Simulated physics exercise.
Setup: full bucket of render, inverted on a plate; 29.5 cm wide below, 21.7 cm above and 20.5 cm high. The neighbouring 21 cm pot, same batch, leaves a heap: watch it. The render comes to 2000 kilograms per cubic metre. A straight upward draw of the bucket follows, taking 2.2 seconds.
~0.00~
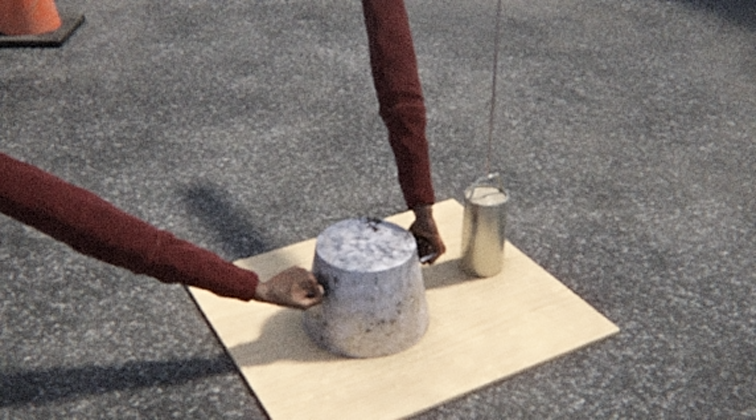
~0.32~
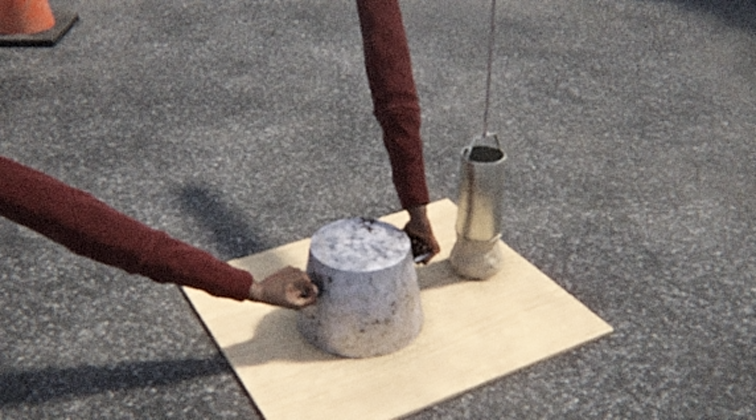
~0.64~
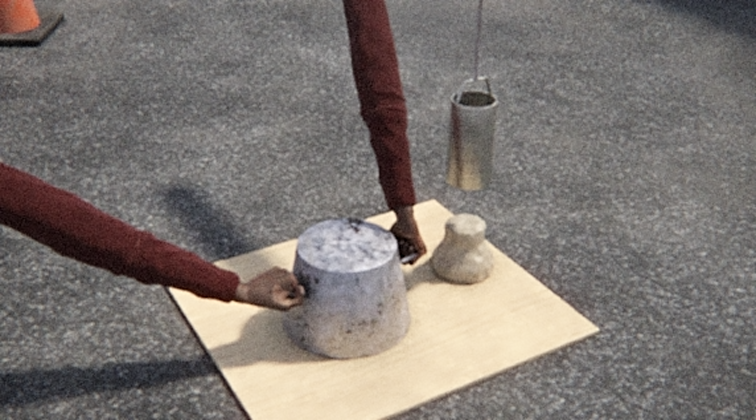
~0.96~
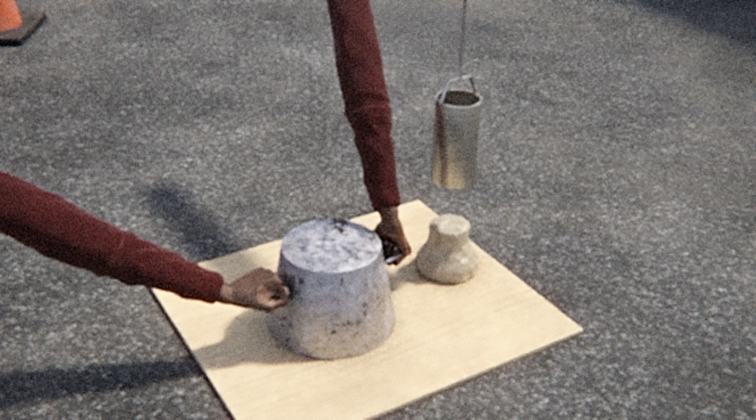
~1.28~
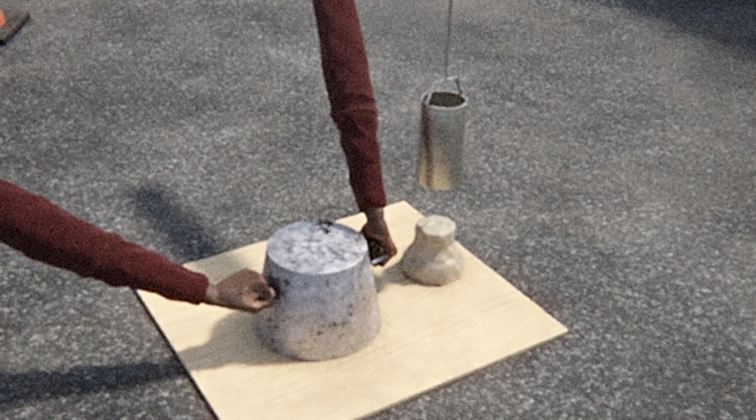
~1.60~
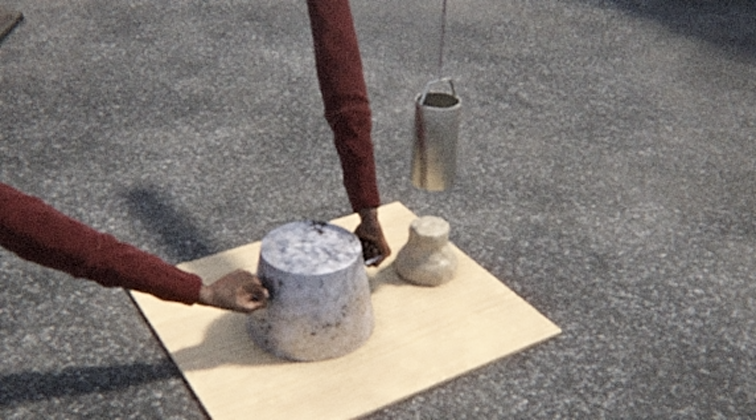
Two hands hold a mottled bucket while a metal pot rises, uncovering a pale heap.
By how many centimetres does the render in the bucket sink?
About 4 cm.
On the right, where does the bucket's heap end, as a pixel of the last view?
Position: Around (383, 321).
By 2.2 s, the bucket is up 5.5 cm; the render has come down 2.4 cm to 18 cm and is 32 cm wide.
By 2.7 s, the bucket is up 13 cm; the render has come down 3.8 cm to 17 cm and is 34 cm wide.
By 3.3 s, the bucket is up 21 cm; the render has come down 3.9 cm to 17 cm and is 34 cm wide.
By 3.9 s, the bucket is clear; the render has come down 3.9 cm to 17 cm and is 34 cm wide.
By 4.4 s, at rest, the bucket is clear; the render has come down 4.0 cm to 17 cm and is 34 cm wide.
